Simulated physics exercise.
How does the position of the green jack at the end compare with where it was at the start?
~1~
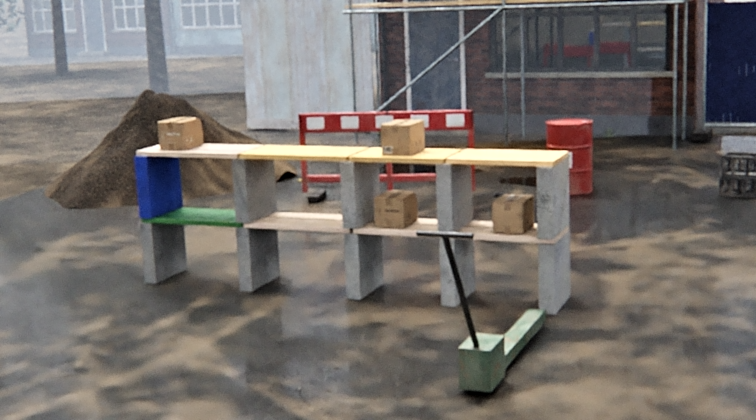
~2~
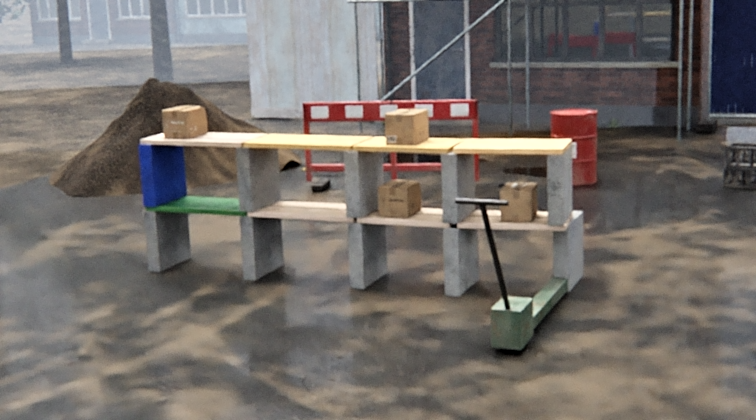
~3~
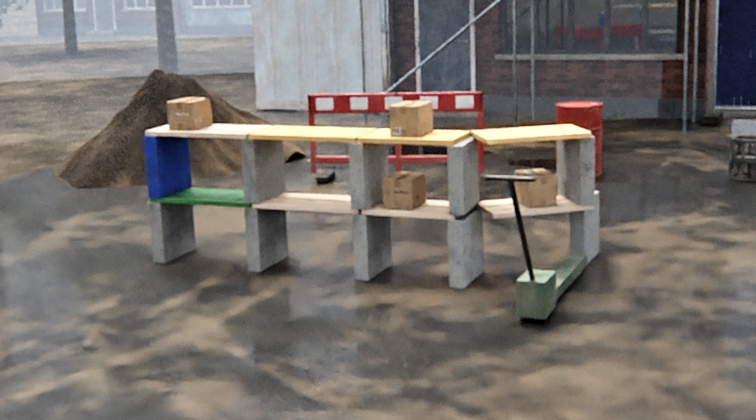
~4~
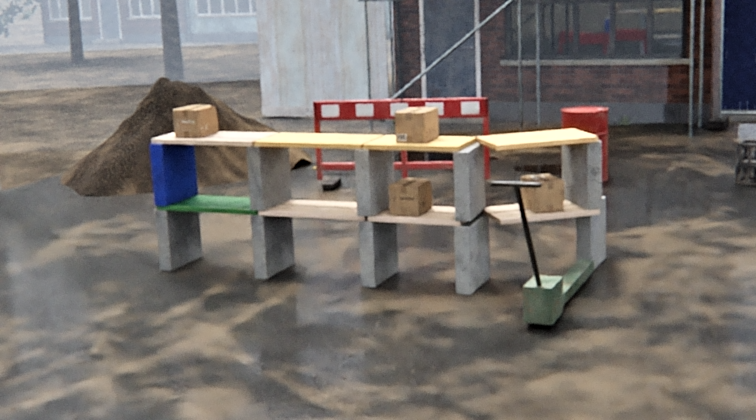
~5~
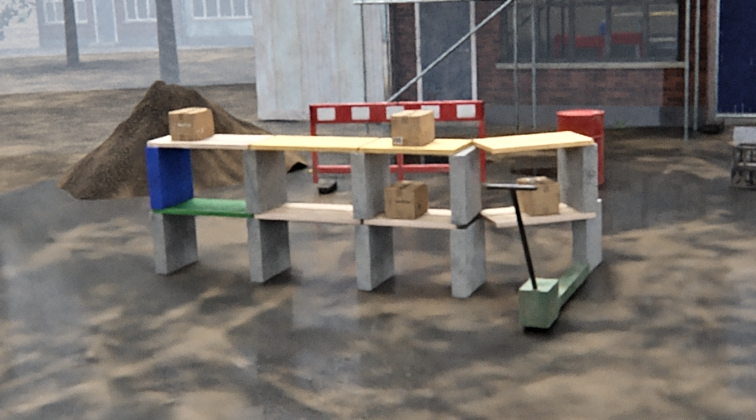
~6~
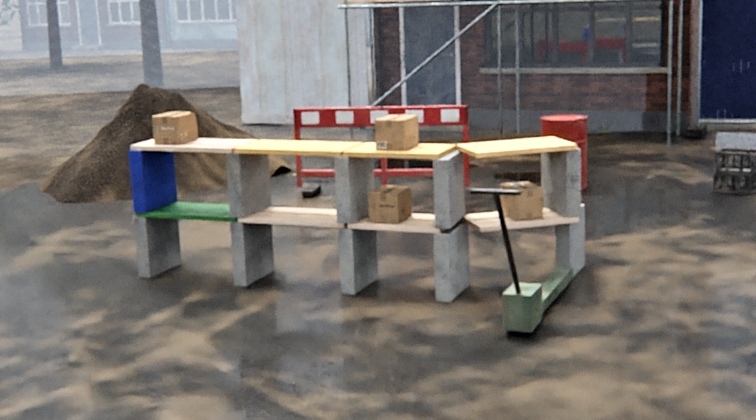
At the end the jack is a little farther right and farther back, closer in against the right end of the shelf. At the start it stood out more in front of it.
In a muddy yard, a green jack pushes a loaded shelf's right end askew; nothing falls.
